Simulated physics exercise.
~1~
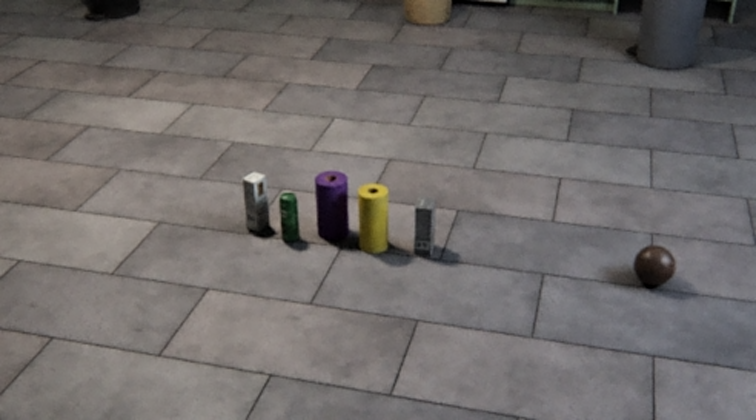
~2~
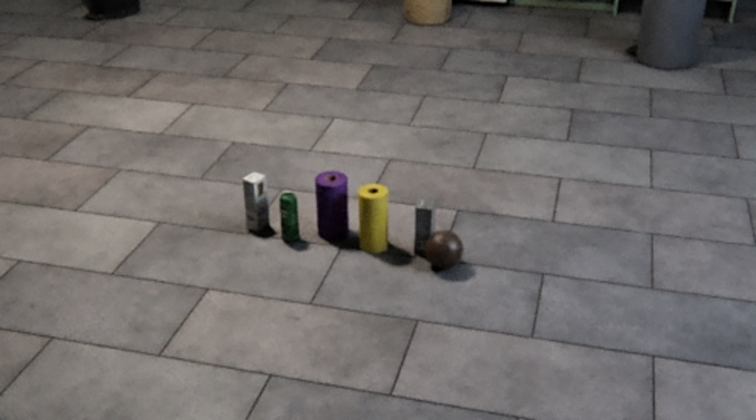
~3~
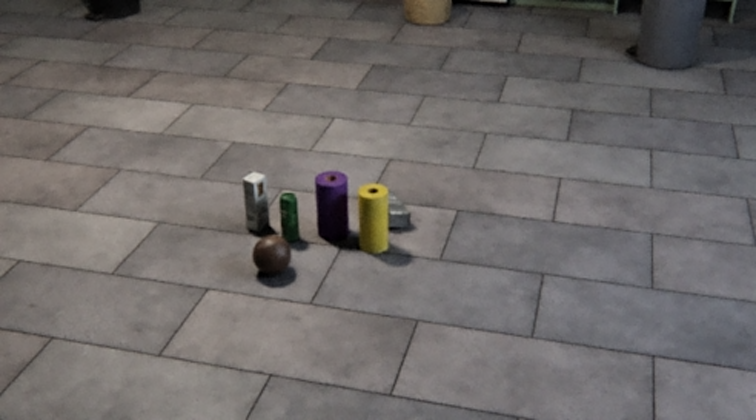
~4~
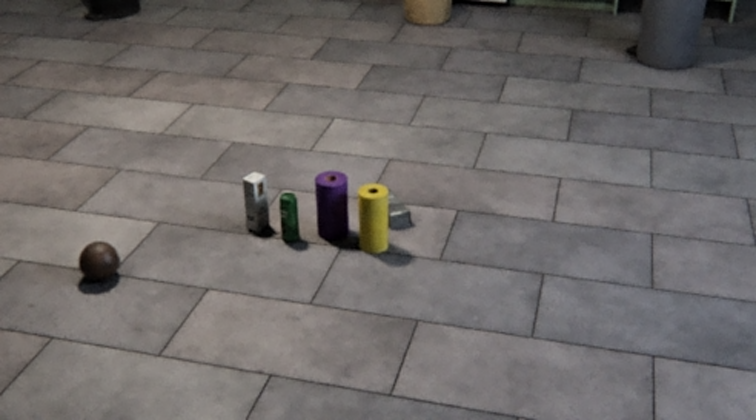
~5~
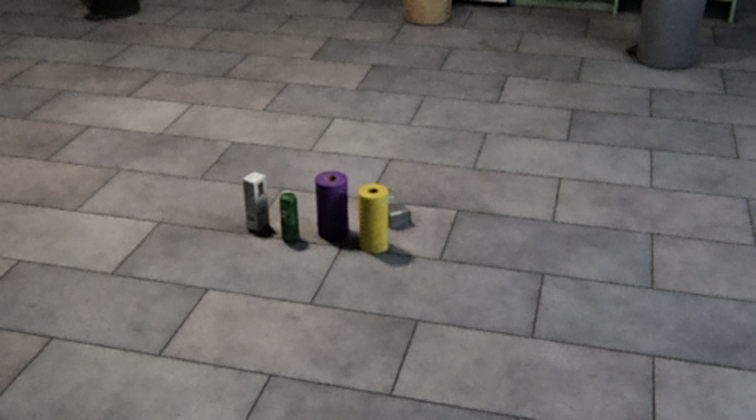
A dark brown ball rolls in from the right across a floor of grey rectangular tiles, seen from a fixed, slightly raised viewpoint. Near the middle stand five small objects in a loose row, from left to right a white carton, a green can, a purple roll, a yellow roll and a grey carton. The ball reaches the grey carton at the right end, and the carton topples, coming to rest on its side behind the yellow roll. The ball carries on leftward, passing in front of the others, and leaves view at the left. The remaining four stay upright in their places.
